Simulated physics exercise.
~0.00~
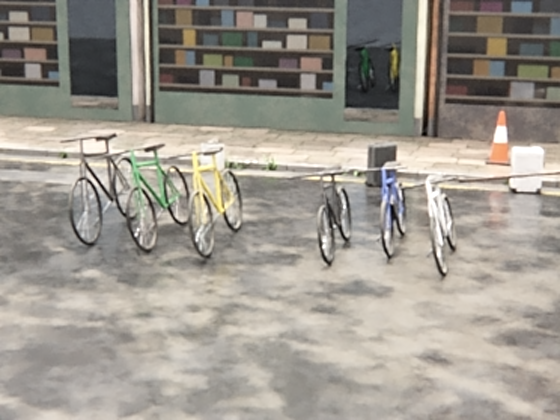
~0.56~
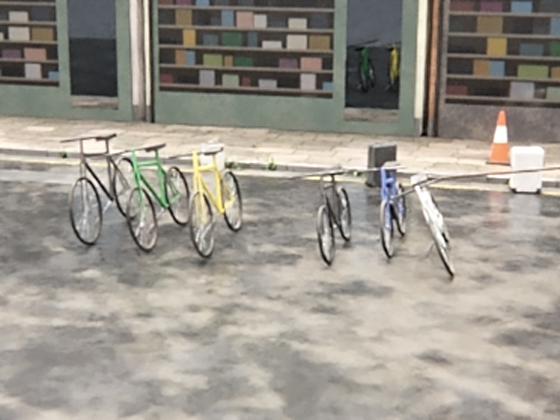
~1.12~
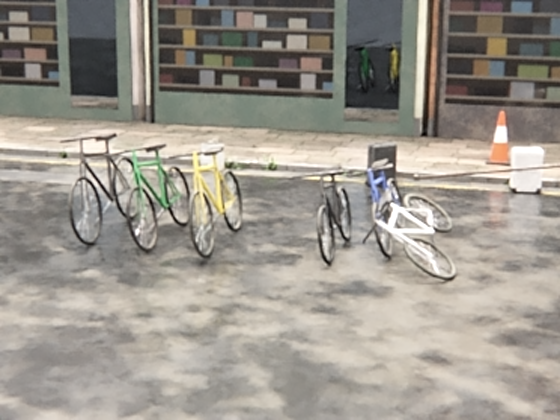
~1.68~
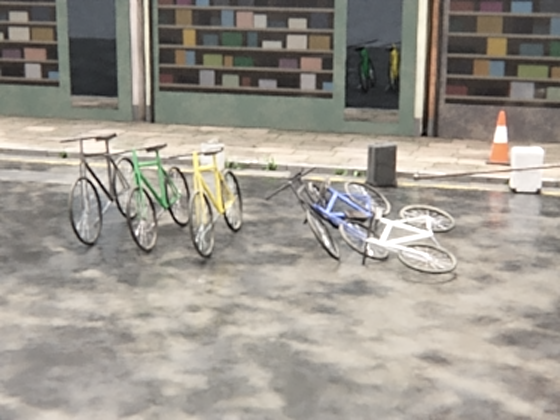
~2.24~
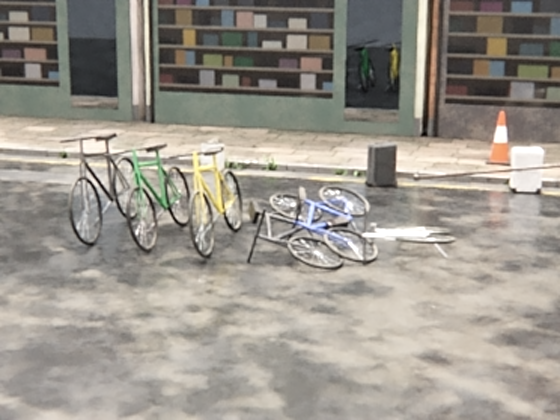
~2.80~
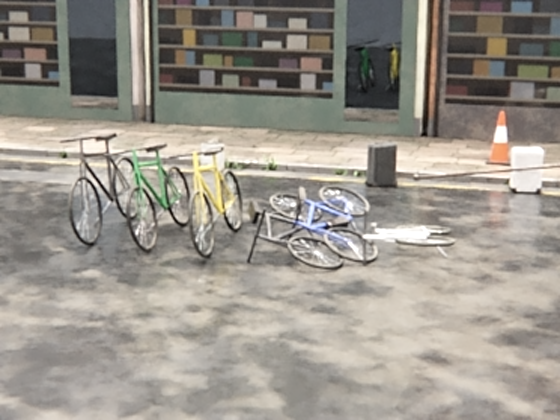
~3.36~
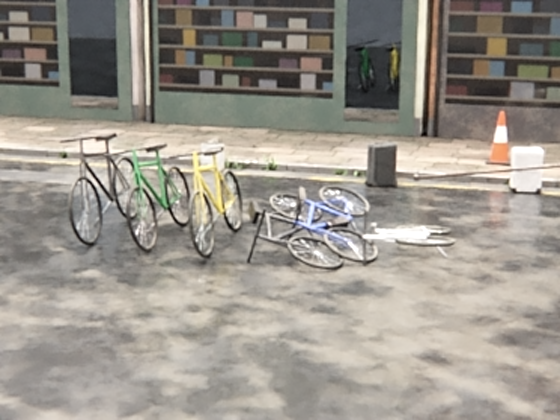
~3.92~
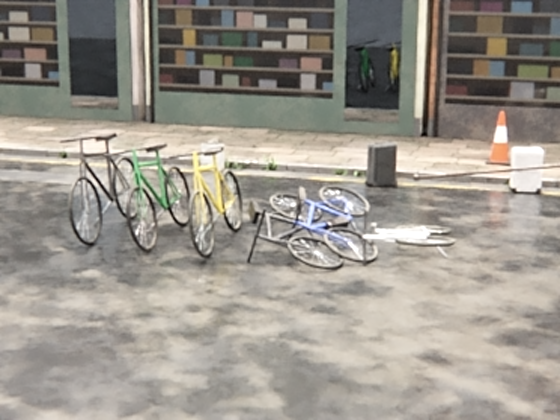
A wet, mottled grey roadside runs in front of a shopfront with shelves of coloured blocks, seen from a fixed, slightly raised viewpoint. Six bicycles stand abreast, a dark, a green and a yellow one on the left, then, past a gap, a black, a blue and a white one, with a pole reaching in from the right near an orange cone. The white bicycle tips left into the blue one, which topples against the black one, and that falls too. The three lie in a tangle, while the dark, green and yellow bicycles stay standing, untouched.
